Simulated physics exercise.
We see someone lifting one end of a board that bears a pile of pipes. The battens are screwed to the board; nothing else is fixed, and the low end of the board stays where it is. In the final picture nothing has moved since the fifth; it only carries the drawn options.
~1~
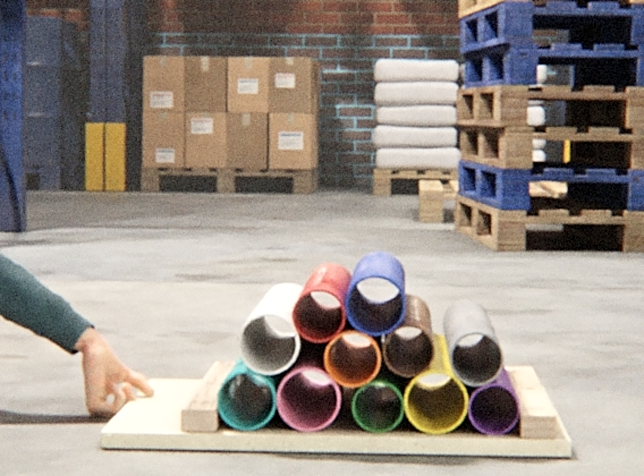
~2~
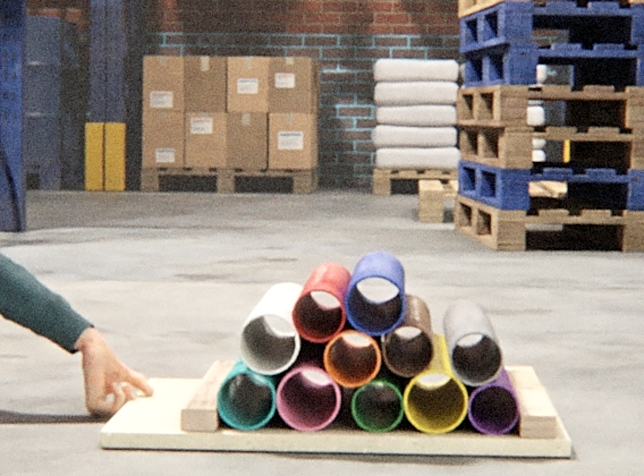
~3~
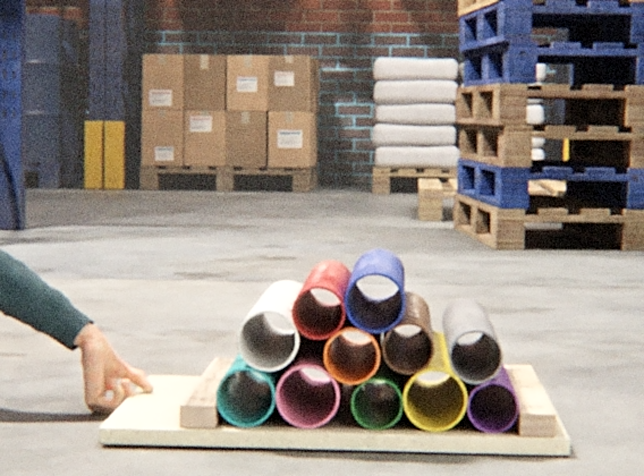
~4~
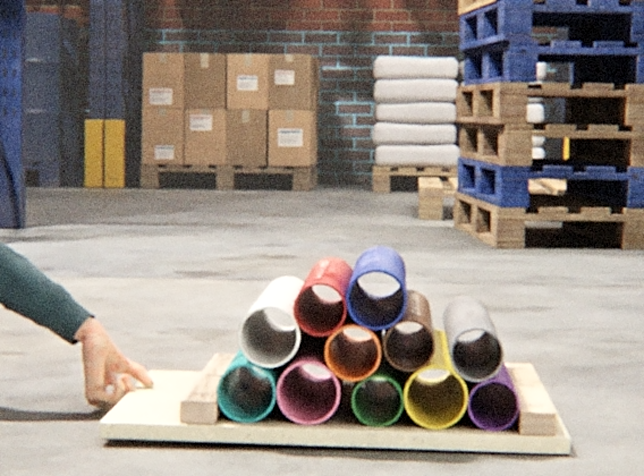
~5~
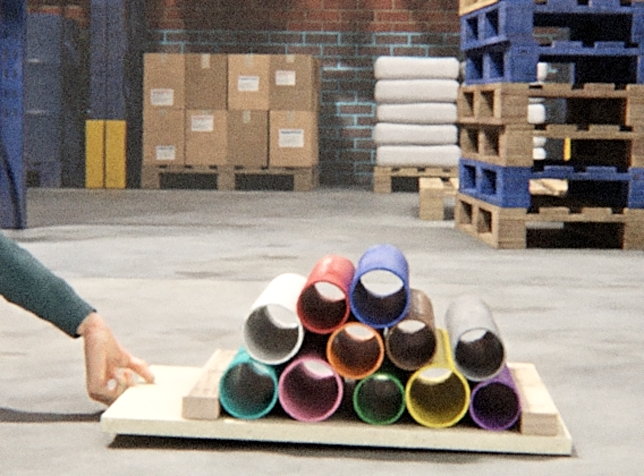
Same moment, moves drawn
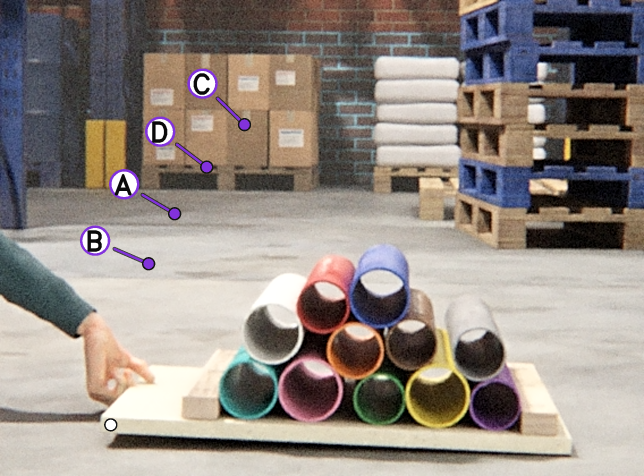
A hand at the left gripped the end of a pale board holding a stack of colourful pipes between two wooden strips, then raised that end slightly, tilting the board and pipes a little.
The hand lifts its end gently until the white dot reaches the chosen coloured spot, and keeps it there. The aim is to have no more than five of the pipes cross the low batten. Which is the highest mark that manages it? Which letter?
Raise it to A.
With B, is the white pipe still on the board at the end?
The white pipe: Yes.
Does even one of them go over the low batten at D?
Yes.
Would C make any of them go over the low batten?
At C: Yes.
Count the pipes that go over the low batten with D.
At D the number is six.
On the marked copy, A at (175, 214); B at (149, 264); C at (245, 125); D at (207, 167); the white dot at (111, 425).
With A. Early on, board at 17°.
Further on, board at 29°.
At the end, board at 29°, five over the low batten.
As for the rest, B four over the low batten (orange, grey, brown, blue); C six over the low batten; D six over the low batten.
